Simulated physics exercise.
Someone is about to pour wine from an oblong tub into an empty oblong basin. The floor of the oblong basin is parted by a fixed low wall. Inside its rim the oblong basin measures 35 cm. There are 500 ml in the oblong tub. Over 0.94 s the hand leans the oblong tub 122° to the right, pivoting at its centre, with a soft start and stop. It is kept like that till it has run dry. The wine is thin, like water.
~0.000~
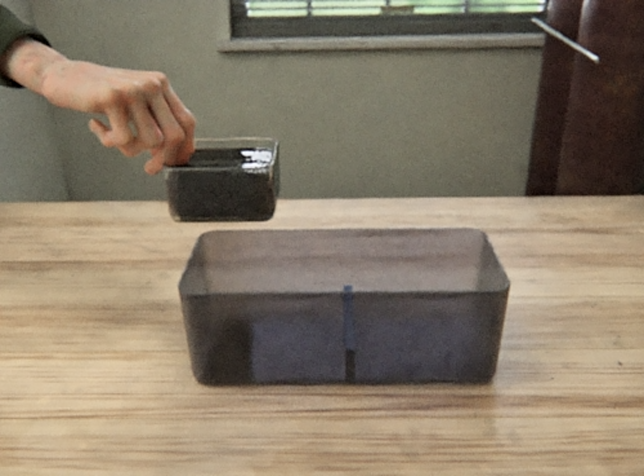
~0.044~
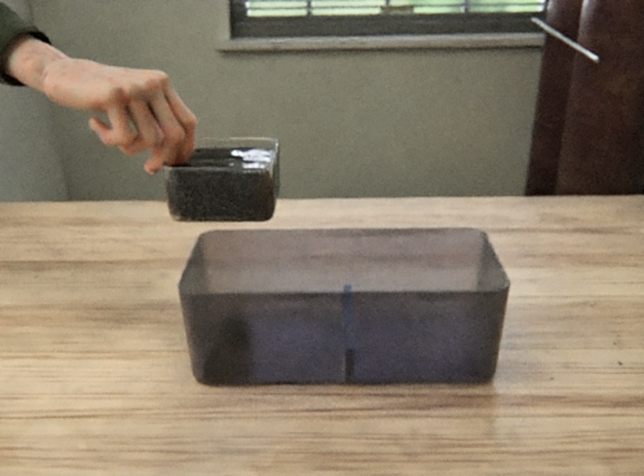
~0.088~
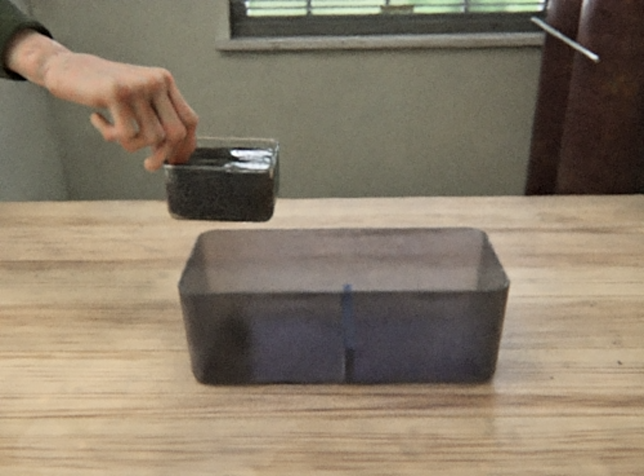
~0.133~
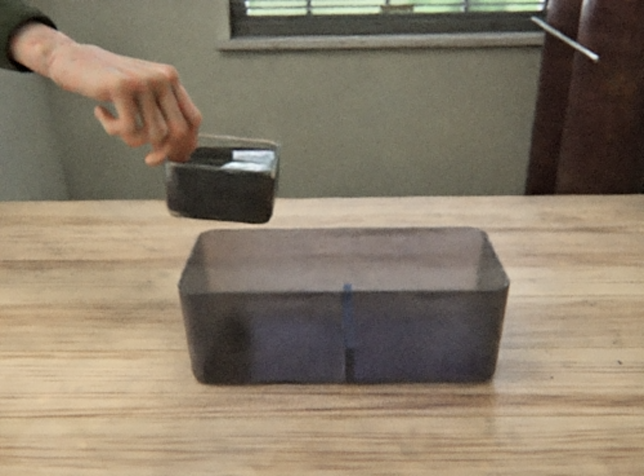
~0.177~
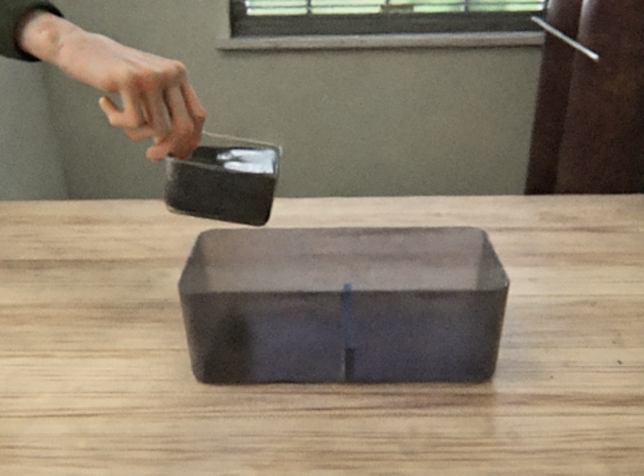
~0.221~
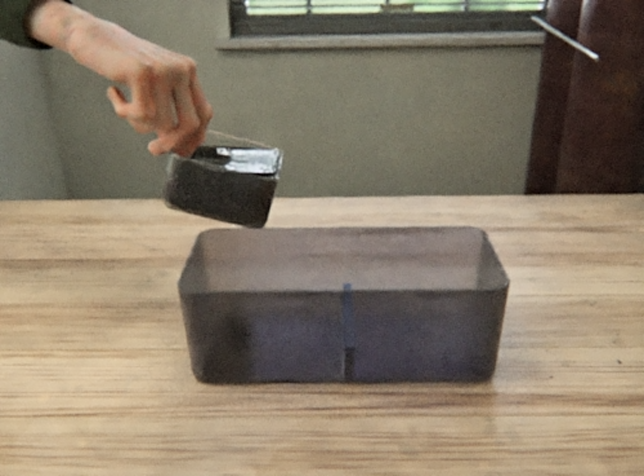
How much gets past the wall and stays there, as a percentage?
The far part has some 18 per cent.
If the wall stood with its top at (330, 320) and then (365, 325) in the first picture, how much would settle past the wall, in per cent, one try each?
In turn about 60 and 10 per cent.
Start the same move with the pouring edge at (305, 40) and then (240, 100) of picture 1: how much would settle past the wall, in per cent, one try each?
In turn about 75 and 5 per cent.
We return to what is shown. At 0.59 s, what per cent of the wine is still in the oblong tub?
Near 30 in a hundred.
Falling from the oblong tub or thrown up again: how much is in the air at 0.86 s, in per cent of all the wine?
About 3 per cent.
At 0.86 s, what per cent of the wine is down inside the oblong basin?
Some 96 per cent.
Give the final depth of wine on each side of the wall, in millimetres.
Some 16 mm on the left and 4 mm on the right.
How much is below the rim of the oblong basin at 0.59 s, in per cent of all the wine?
About 36 per cent.
Then, 0.59 s in, the tilt is 84° and 29 per cent is still to pour, 29 is left of the wall and 7 right of it.
Then, 0.86 s in, the tilt is 120° and 2 per cent is still to pour, 77 is left of the wall and 18 right of it.
Then, 1.13 s in, the tilt is 122° and 0 per cent is still to pour, 82 is left of the wall and 18 right of it.
Then, 1.44 s in, the tilt is 122° and 0 per cent is still to pour, 82 is left of the wall and 18 right of it.
Finally, 82 per cent lies left of the wall, 18 right of it and 0 outside.
